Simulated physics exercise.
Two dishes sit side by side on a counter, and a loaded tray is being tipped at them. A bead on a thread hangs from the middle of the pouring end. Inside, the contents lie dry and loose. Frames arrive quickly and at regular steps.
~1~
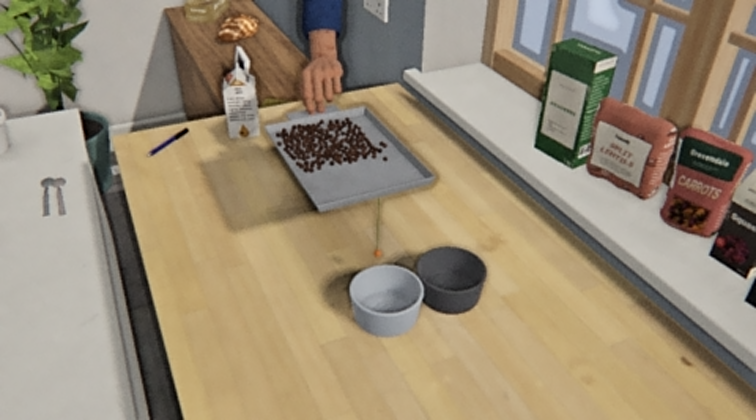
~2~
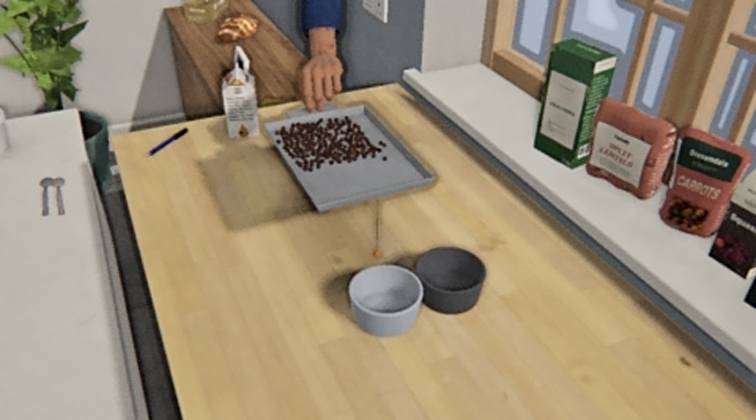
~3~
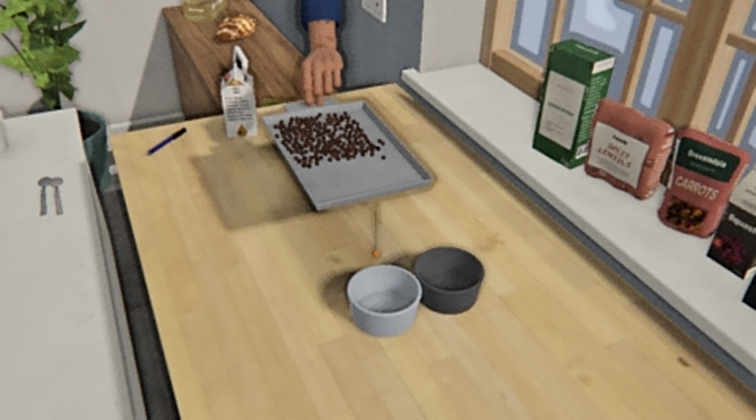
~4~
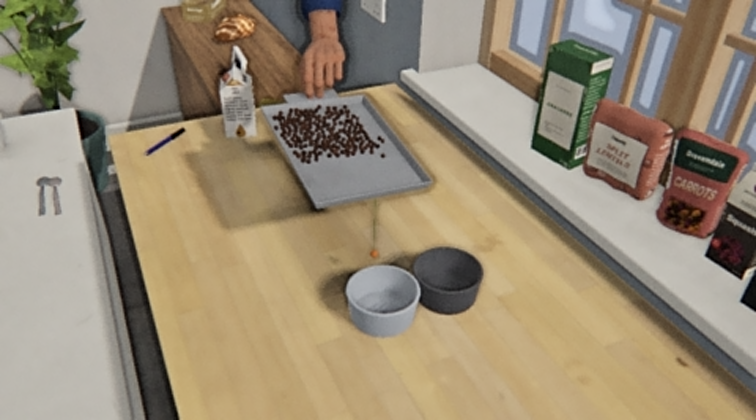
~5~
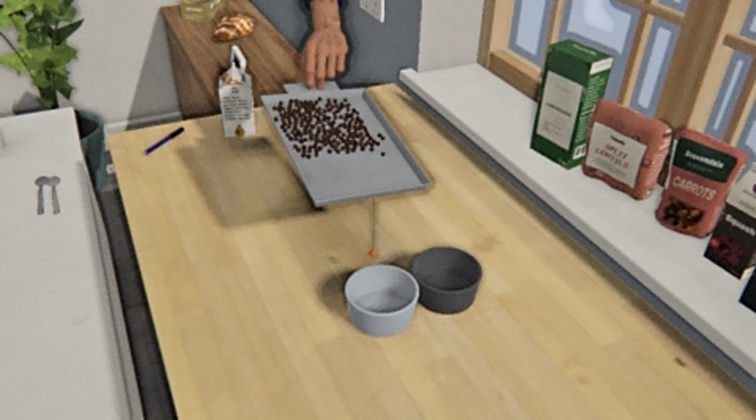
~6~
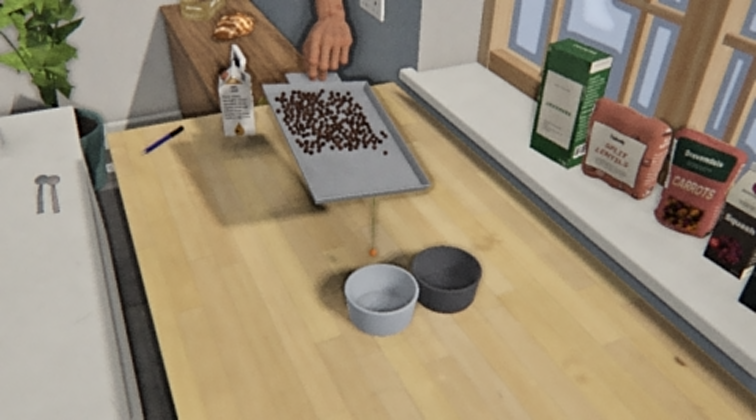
A hand at the far end of a grey tray of small brown berries slowly raised that end, tilting the tray a little toward its right corner, while the two bowls on the wooden counter stayed put.
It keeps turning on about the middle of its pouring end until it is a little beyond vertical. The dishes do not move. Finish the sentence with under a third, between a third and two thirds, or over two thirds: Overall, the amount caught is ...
Overall, the amount caught is between a third and two thirds.
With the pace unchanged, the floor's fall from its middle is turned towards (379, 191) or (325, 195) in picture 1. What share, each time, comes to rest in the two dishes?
Roughly 80 percent, then 0 percent.
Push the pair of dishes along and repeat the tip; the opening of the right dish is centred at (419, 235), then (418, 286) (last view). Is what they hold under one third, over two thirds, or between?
Earlier place: In the middle band. Later place: Under a third.
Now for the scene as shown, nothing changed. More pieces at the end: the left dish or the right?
Answer: The rightmost one.
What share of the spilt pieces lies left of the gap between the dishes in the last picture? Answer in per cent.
Looks to be around 50 per cent of the spill.
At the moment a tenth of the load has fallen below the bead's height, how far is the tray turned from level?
Around 55° at that moment.
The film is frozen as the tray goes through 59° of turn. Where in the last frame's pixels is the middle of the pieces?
Roughly at (420, 202).
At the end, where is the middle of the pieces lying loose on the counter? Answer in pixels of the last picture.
Its middle is at roughly (416, 265).
Soon after the last picture, tray tipped steeply; about half on the tray; about a quarter in the right dish; a stray few outside both; about a quarter in the air.
A little later, tray tipped right over; a small part on the tray; a stray few in the left dish; about half in the right dish; about a quarter outside both; a small part in the air.
Later still, tray tipped past a quarter turn; a stray few in the left dish; about half in the right dish; about half outside both.
At rest, tray tipped past a quarter turn; a stray few in the left dish; about half in the right dish; about half outside both.
